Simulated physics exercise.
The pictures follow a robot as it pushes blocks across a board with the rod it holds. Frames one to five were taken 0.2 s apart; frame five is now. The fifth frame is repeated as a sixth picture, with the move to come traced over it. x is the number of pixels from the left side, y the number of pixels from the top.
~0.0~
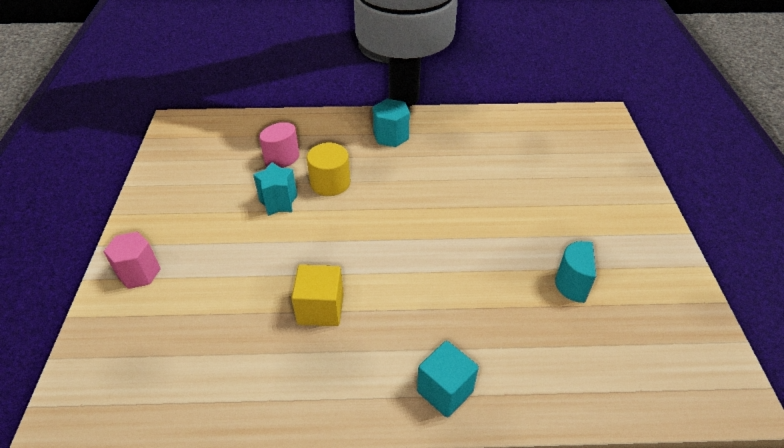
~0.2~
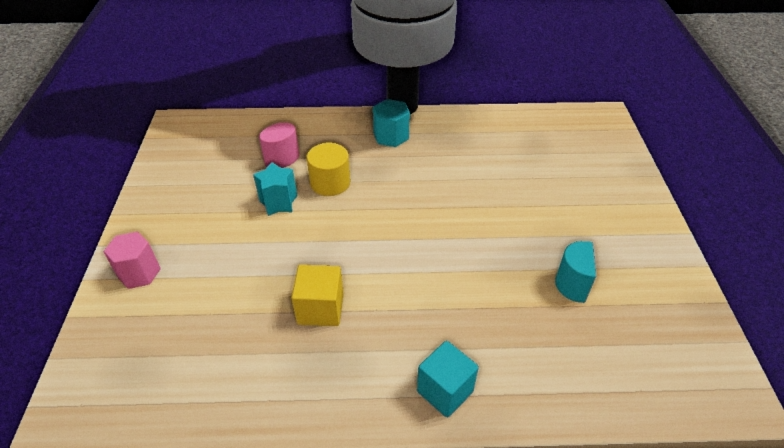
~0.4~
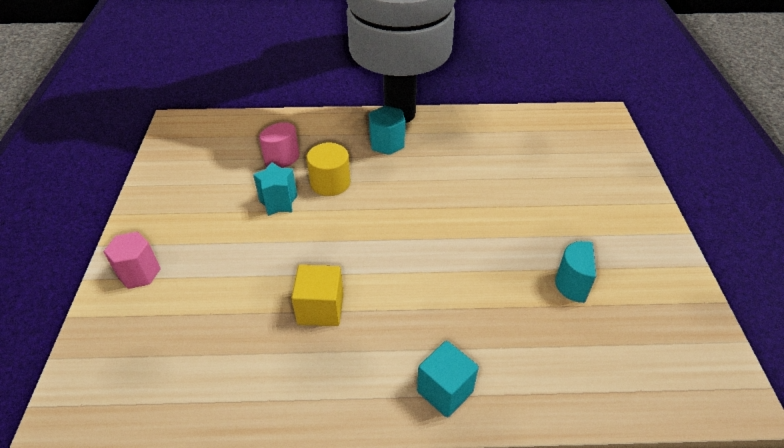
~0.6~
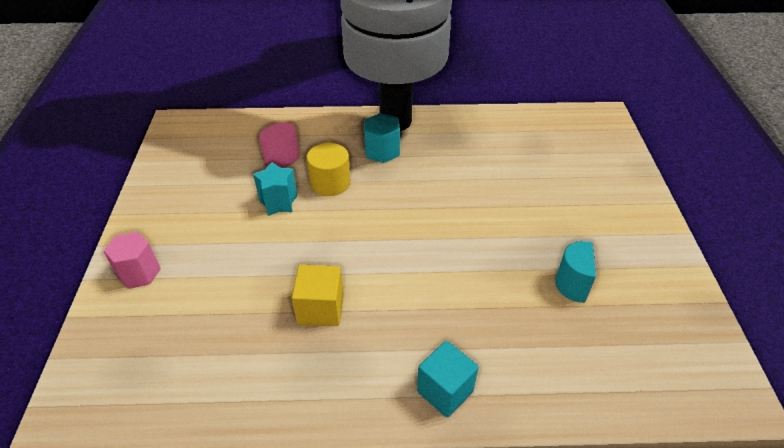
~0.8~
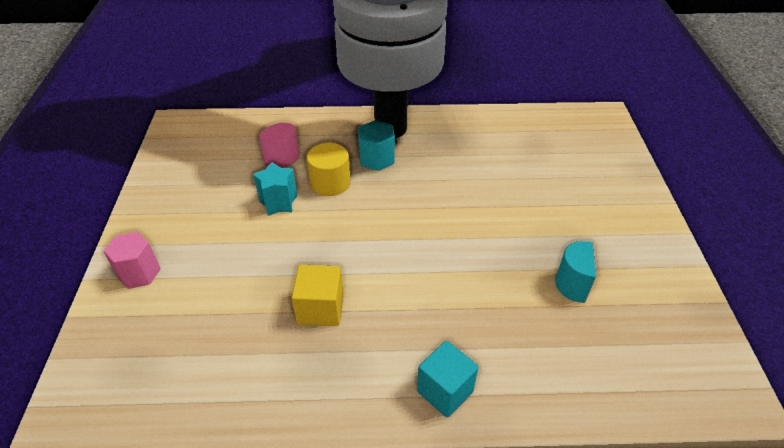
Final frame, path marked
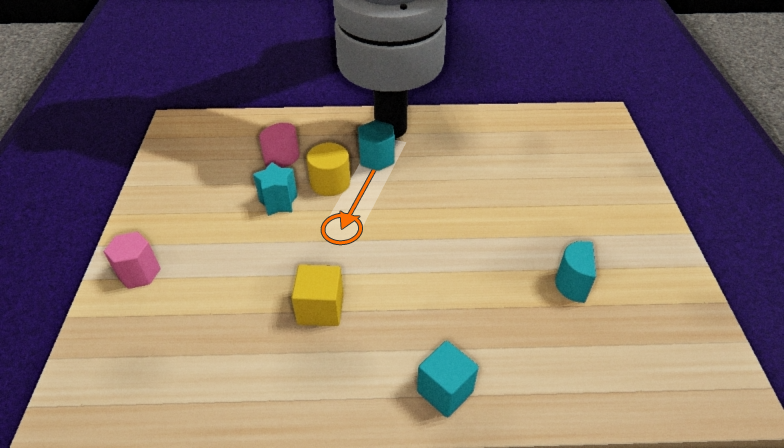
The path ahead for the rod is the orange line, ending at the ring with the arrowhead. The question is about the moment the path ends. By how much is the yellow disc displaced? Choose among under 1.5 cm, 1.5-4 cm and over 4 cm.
It shifts by 1.5 to 4 cm.
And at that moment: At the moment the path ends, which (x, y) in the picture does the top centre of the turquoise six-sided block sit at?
The turquoise six-sided block ends near (318, 227).
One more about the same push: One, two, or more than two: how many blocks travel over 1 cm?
Two blocks move.
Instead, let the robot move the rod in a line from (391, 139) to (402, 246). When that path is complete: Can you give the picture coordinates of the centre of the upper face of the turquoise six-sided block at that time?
Answer: (356, 167).
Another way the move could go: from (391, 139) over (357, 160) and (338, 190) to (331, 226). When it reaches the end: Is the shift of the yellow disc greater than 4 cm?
Yes.
The drawn path runs from (391, 139) to (342, 229).
What follows on the original path. One third of the way, rod at (376, 157); yellow disc at (319, 160); turquoise six-sided block at (360, 160).
Two thirds of the way, rod at (359, 187); yellow disc at (312, 164); turquoise six-sided block at (340, 192).
At the end, rod at (341, 220); turquoise star-shaped block not moved; yellow disc at (312, 164); turquoise six-sided block at (318, 227).
